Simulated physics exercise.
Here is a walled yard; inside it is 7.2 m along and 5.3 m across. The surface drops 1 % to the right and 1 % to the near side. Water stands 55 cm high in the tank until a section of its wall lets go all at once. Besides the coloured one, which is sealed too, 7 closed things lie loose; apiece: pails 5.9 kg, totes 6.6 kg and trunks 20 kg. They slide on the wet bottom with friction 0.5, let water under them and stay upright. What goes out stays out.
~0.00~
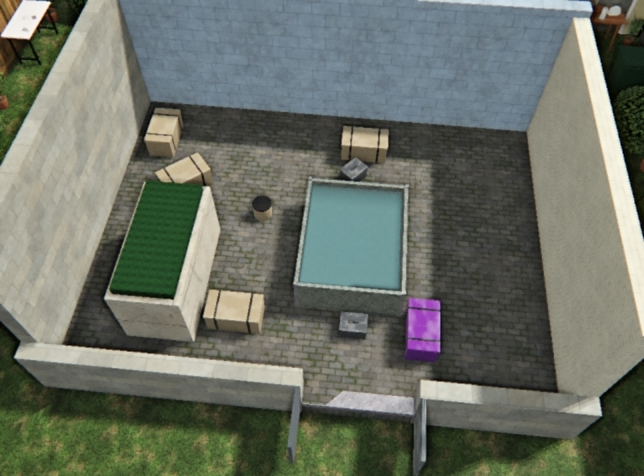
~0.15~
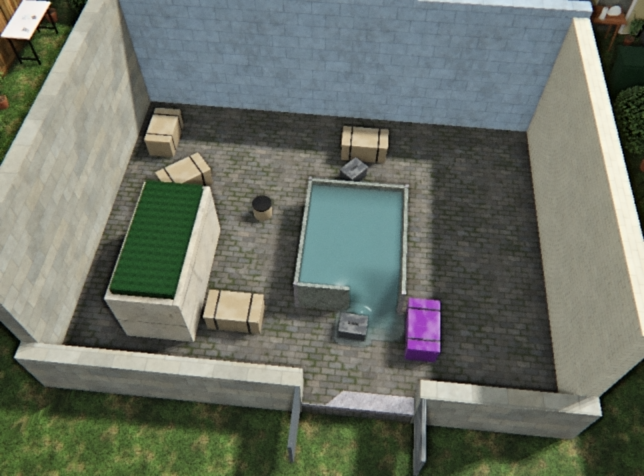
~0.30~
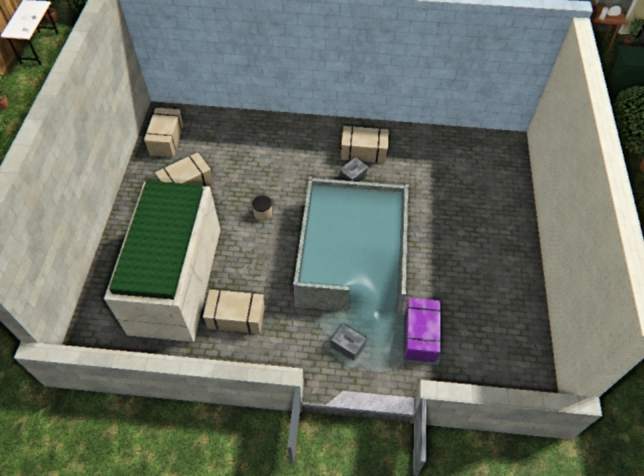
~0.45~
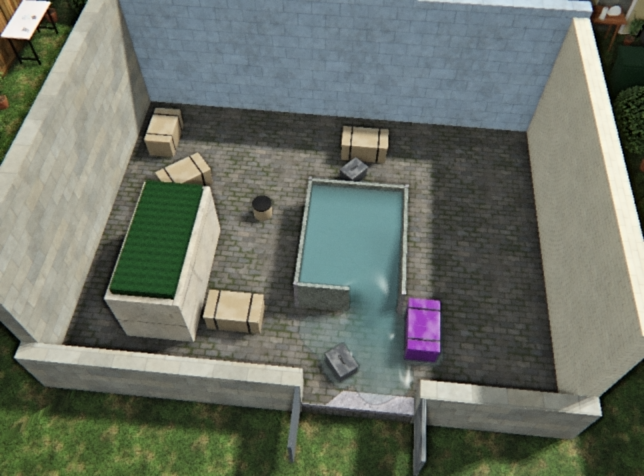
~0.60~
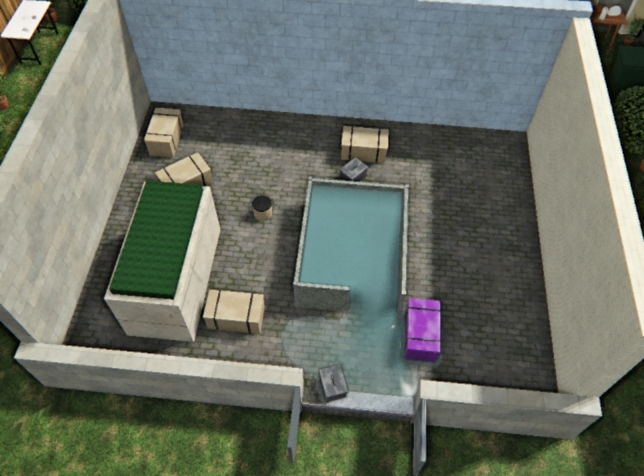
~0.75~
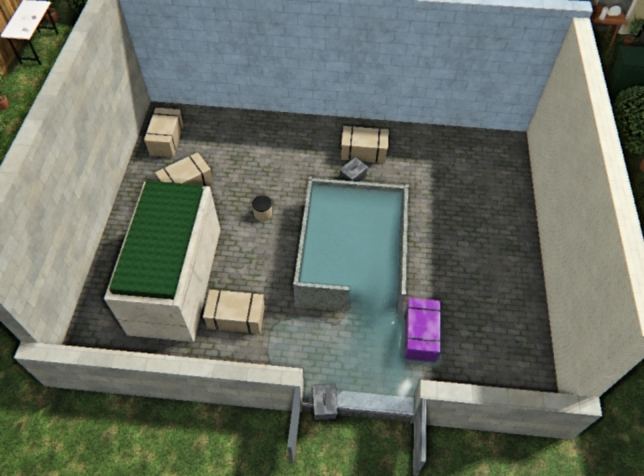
Water pouring from a gap in a raised pool's near wall, pushing a small grey box across paving into the gateway.
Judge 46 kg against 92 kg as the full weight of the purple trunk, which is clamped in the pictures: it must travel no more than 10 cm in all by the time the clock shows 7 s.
I expect that only the larger load is enough.
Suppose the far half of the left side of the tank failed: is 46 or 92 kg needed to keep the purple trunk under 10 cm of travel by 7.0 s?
In that case the smaller load will do.
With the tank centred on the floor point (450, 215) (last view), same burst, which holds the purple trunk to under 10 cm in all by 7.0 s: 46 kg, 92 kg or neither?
Then only the higher weight holds it.
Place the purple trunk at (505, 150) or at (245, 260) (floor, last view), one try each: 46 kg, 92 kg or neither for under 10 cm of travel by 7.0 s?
In that order: Either load holds; the smaller is enough.
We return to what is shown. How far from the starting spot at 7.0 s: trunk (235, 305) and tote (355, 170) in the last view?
In turn: 0 cm, 0 cm.
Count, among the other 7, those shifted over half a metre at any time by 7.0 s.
That makes 1.
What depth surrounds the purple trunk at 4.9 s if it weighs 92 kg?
Roughly 4 cm.
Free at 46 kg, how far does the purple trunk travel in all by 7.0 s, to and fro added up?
About 20 cm.
After 1.4 s the purple trunk would be 20 cm from its start with 46 kg and 0 cm from its start with 92 kg; 7 cm of water round it then.
After 3.1 s the purple trunk would be 20 cm from its start with 46 kg and 0 cm from its start with 92 kg; 5 cm of water round it then.
After 4.9 s the purple trunk would be 20 cm from its start with 46 kg and 0 cm from its start with 92 kg; 4 cm of water round it then.
After 7.0 s the purple trunk would be 20 cm from its start with 46 kg and 0 cm from its start with 92 kg; 3 cm of water round it then.
